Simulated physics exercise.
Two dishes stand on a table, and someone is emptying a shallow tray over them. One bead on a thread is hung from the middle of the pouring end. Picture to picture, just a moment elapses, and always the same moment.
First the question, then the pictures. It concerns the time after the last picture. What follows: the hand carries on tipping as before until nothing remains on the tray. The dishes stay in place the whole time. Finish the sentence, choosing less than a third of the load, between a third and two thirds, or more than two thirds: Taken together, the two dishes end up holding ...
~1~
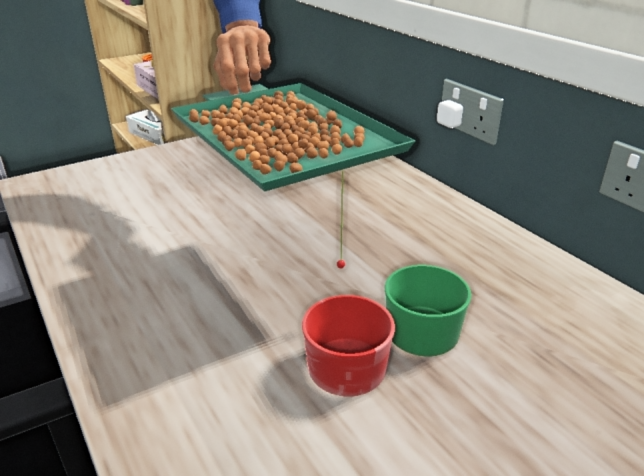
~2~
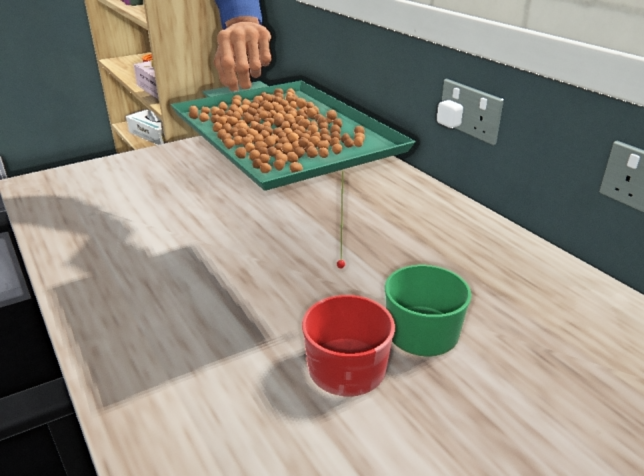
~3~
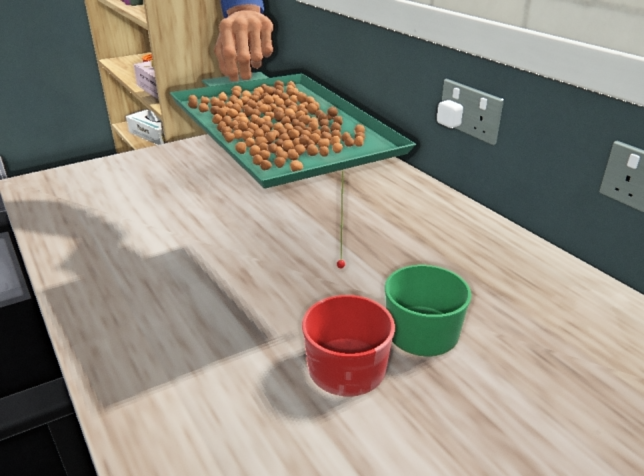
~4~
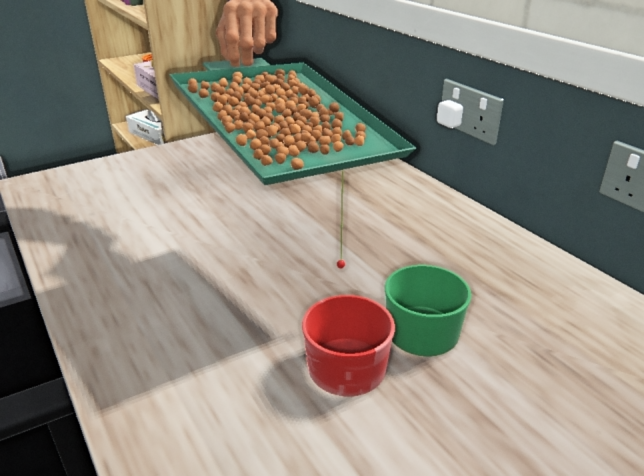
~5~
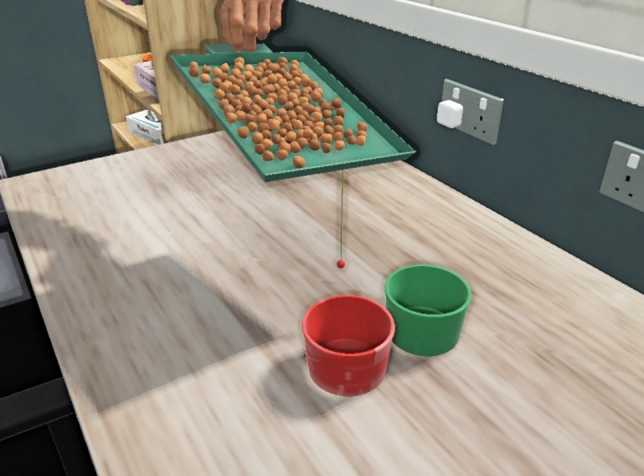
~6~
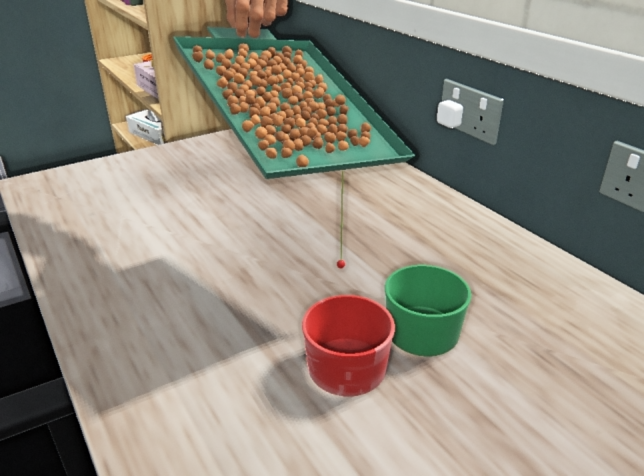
Taken together, the two dishes end up holding less than a third of the load.
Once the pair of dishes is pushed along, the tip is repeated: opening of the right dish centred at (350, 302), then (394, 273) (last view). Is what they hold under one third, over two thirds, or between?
At the first place below one third, at the second between a third and two thirds.
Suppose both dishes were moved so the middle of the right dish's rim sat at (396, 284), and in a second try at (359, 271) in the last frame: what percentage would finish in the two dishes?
40 per cent the first time, 20 per cent the second time.
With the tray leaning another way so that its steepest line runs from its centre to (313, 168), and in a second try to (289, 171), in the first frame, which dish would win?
Point by point: The left side, then the left side.
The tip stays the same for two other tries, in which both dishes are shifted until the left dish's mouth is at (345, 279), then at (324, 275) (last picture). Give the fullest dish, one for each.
In the first try it is the one to the right, in the second it is the one to the right.
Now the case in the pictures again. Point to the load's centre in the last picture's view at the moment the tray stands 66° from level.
The middle of the pieces shows up near (389, 159).
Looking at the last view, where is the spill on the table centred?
I'd put the middle at roughly (422, 285).
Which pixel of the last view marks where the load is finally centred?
Last view, centre at rest - approx. (417, 300).
Shortly afterwards, tray tipped steeply; near two thirds on the tray; a little in the right dish; a little outside both; near a quarter in the air.
Next, tray tipped past a quarter turn; only a few in the left dish; near a quarter in the right dish; the bulk outside both; a little in the air.
Some moments later, tray tipped past a quarter turn; only a few in the left dish; near a quarter in the right dish; the bulk outside both.
In the end, tray tipped past a quarter turn; only a few in the left dish; near a quarter in the right dish; the bulk outside both.
